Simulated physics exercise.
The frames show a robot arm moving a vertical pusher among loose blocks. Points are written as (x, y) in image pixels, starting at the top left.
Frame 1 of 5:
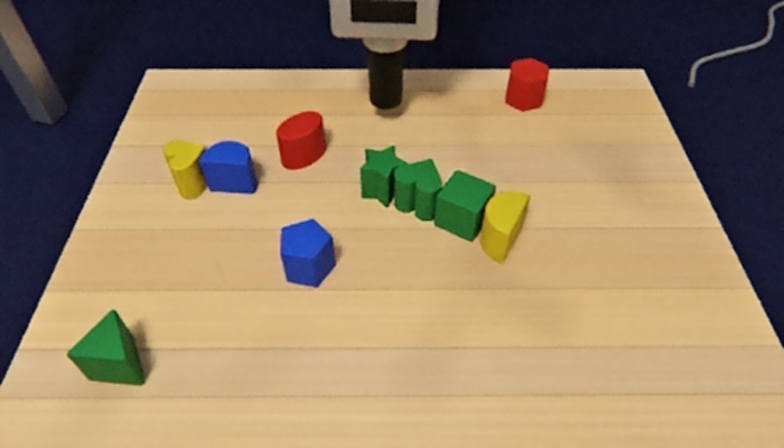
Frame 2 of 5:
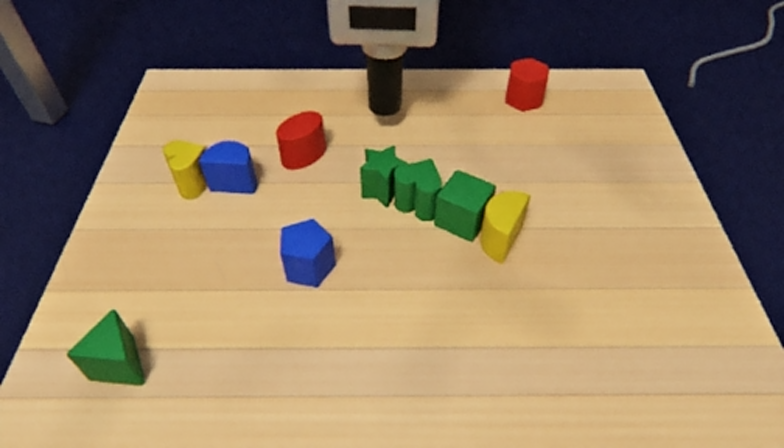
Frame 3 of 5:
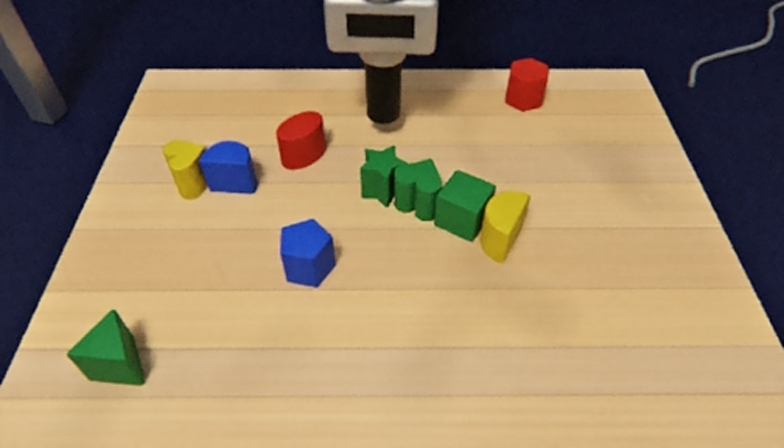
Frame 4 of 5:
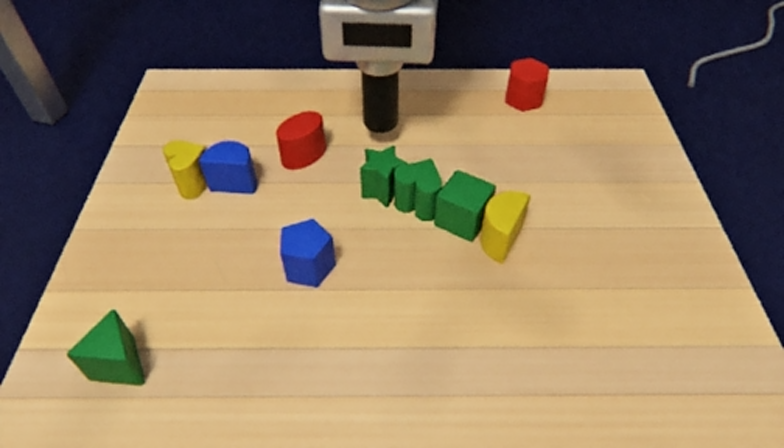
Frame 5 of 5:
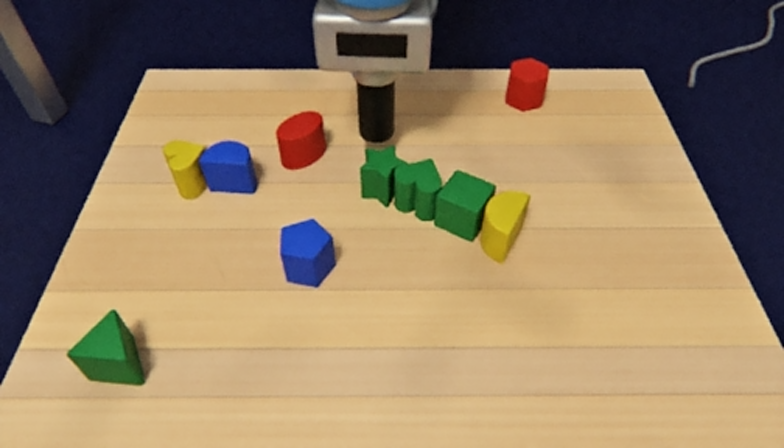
We see a robot arm with a dark vertical pusher above a wooden board of scattered red, blue, green and yellow blocks. The pusher moves slightly down and a little left, nearing the green star block, while every block stays still.
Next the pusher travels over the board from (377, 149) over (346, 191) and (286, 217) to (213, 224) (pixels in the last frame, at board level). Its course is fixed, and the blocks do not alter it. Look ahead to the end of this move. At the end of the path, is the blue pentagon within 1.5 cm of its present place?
Yes
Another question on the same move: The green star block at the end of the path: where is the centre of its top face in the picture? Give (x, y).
It will end up at (373, 174).
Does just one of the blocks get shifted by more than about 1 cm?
That would be a yes.
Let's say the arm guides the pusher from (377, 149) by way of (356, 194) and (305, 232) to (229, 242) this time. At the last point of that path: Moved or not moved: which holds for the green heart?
It shifts.
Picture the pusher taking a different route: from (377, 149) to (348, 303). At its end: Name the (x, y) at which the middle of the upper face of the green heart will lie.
It ends at (423, 208).
What follows on the original path. One third of the way, pusher (345, 174); green star block (375, 172), turned 50° anticlockwise.
Two thirds of the way, pusher (282, 201); green star block (373, 174), turned 60° anticlockwise.
At the end, pusher (207, 207); blue pentagon in place; green star block (373, 174), turned 60° anticlockwise.
